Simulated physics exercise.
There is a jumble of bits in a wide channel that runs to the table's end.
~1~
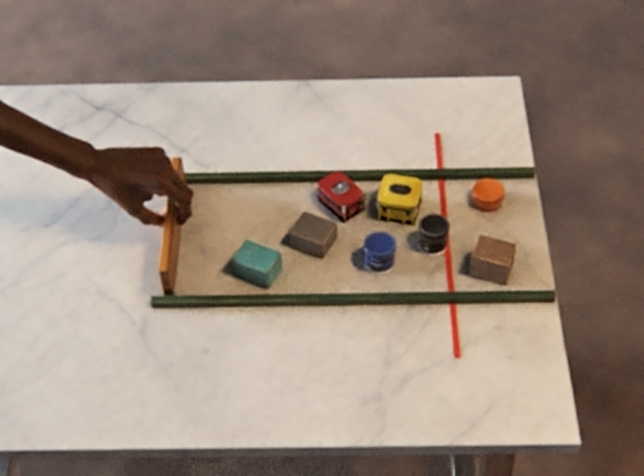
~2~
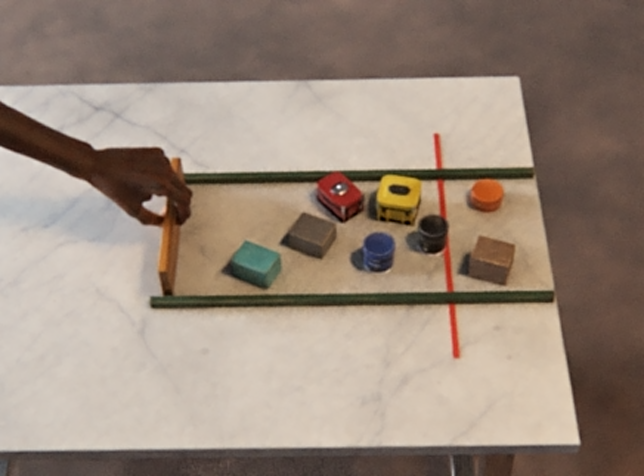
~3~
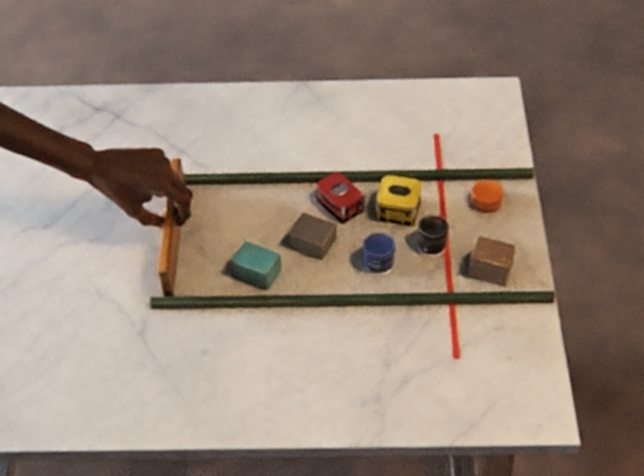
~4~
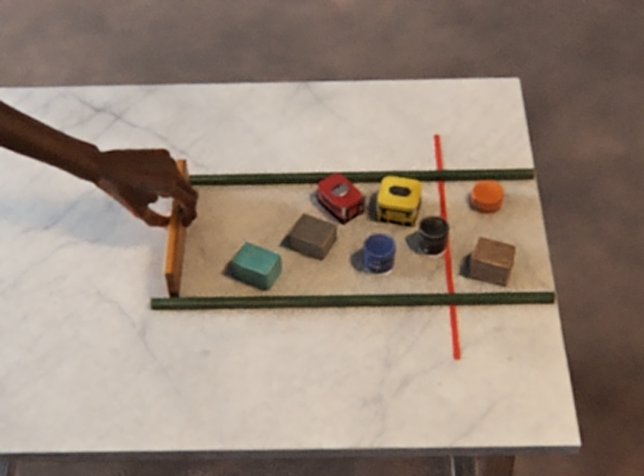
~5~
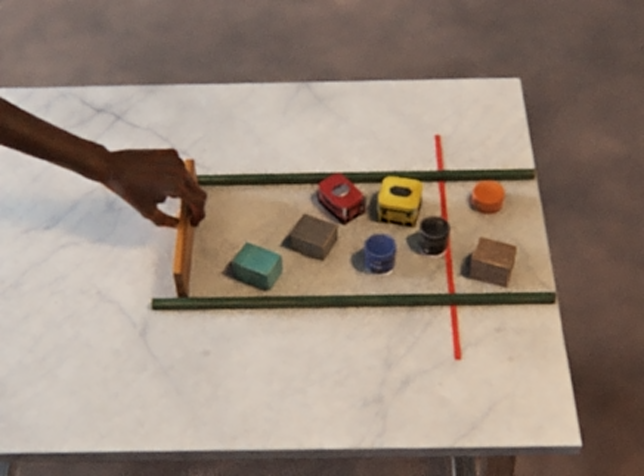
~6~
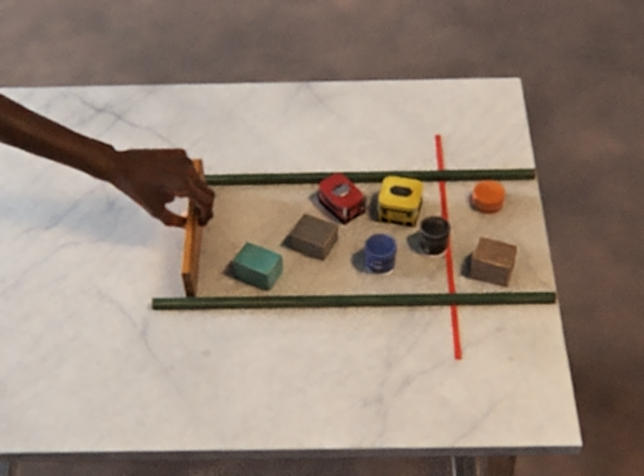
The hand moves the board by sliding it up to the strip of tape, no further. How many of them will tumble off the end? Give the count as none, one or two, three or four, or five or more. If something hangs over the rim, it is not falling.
The count is none.
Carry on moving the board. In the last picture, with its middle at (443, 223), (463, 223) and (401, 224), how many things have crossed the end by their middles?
0, 2 and 0.
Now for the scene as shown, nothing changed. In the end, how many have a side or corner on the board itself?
My count gives 3.
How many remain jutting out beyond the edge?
I'd say 2 of them.
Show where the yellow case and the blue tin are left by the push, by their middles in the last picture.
One ends up near (497, 197) and the other near (507, 255).
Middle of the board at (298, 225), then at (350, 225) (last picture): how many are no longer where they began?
Well, it's 2 at the first one and 5 at the second.
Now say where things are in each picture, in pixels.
Orange tub (488, 195); brown block (493, 260); black tin (434, 235); board (173, 226); tape (446, 236), in the first frame.
Brown block (492, 261); yellow case (399, 200), in the second frame.
Black tin (433, 236); turquoise block (257, 265), in the third frame.
Orange tub (487, 197); grey block (313, 237), in the fourth frame.
Brown block (493, 262); board (186, 228), in the fifth frame.
Orange tub (489, 197); brown block (494, 262); black tin (434, 237); board (194, 227); tape (447, 237), in the sixth frame.
Early on, none off yet; orange tub at rest near (489, 197); brown block at rest near (494, 262); black tin at rest near (434, 237).
A while later, none off yet; orange tub at rest near (489, 197); brown block at rest near (494, 262); black tin moving near (443, 233).
Finally, the number that fall off is zero.
